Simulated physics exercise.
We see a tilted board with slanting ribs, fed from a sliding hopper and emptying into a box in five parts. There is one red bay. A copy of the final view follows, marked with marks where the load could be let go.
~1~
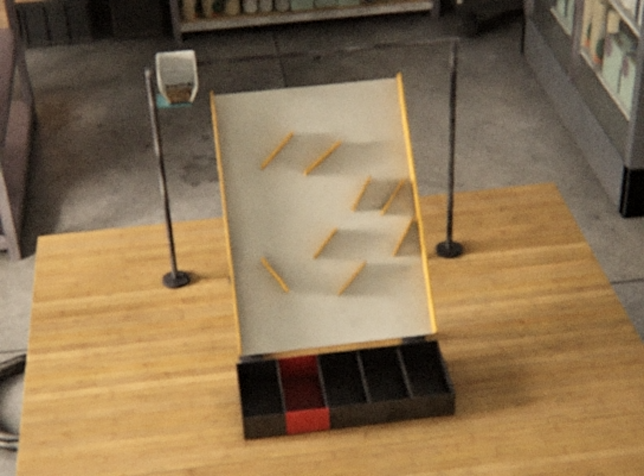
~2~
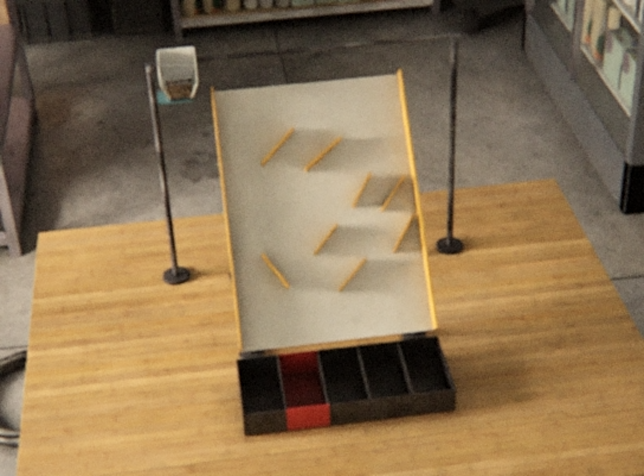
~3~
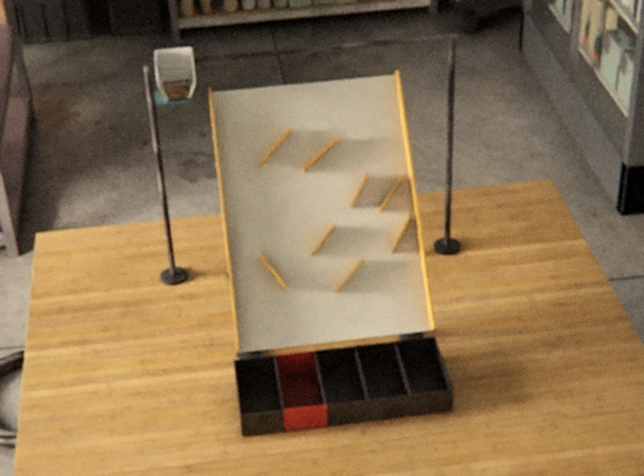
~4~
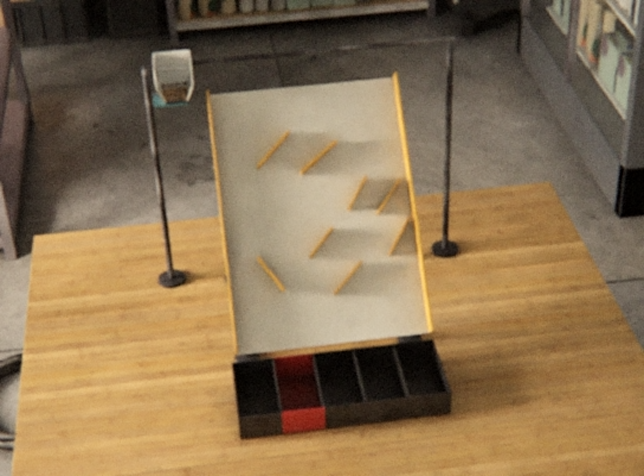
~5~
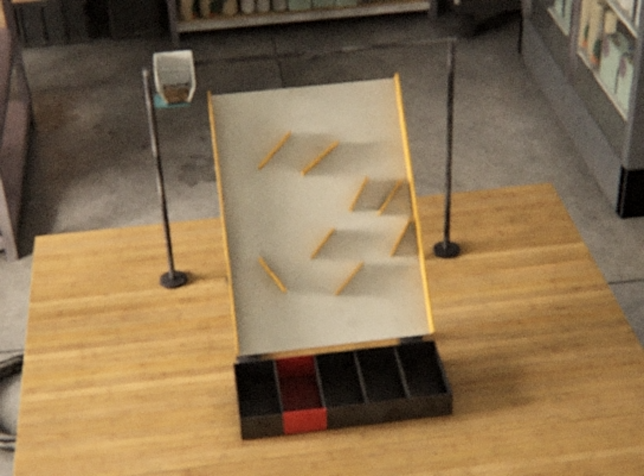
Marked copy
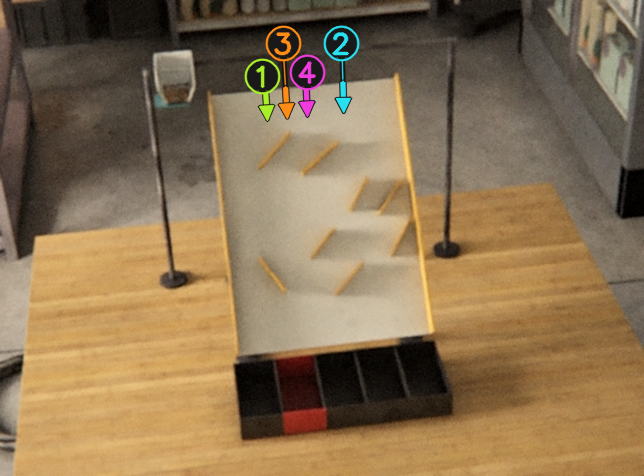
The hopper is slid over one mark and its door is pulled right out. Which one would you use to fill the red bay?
Choose 2.
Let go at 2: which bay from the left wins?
The second.
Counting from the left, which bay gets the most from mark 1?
The first from the left.
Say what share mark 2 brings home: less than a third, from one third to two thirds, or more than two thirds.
From one third to two thirds.
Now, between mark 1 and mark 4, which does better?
The answer is 4.
On the marked copy, mark 1 meets the board at (267, 115); mark 2 meets the board at (343, 107); mark 3 meets the board at (287, 113); mark 4 meets the board at (307, 111).
Choosing 1, not one piece in the red bay, almost all in other bays, just a few outside the box.
Choosing 2, roughly two thirds in the red bay, roughly a third in other bays.
Choosing 3, about a tenth in the red bay, the larger part in other bays.
Choosing 4, roughly a quarter in the red bay, the larger part in other bays.
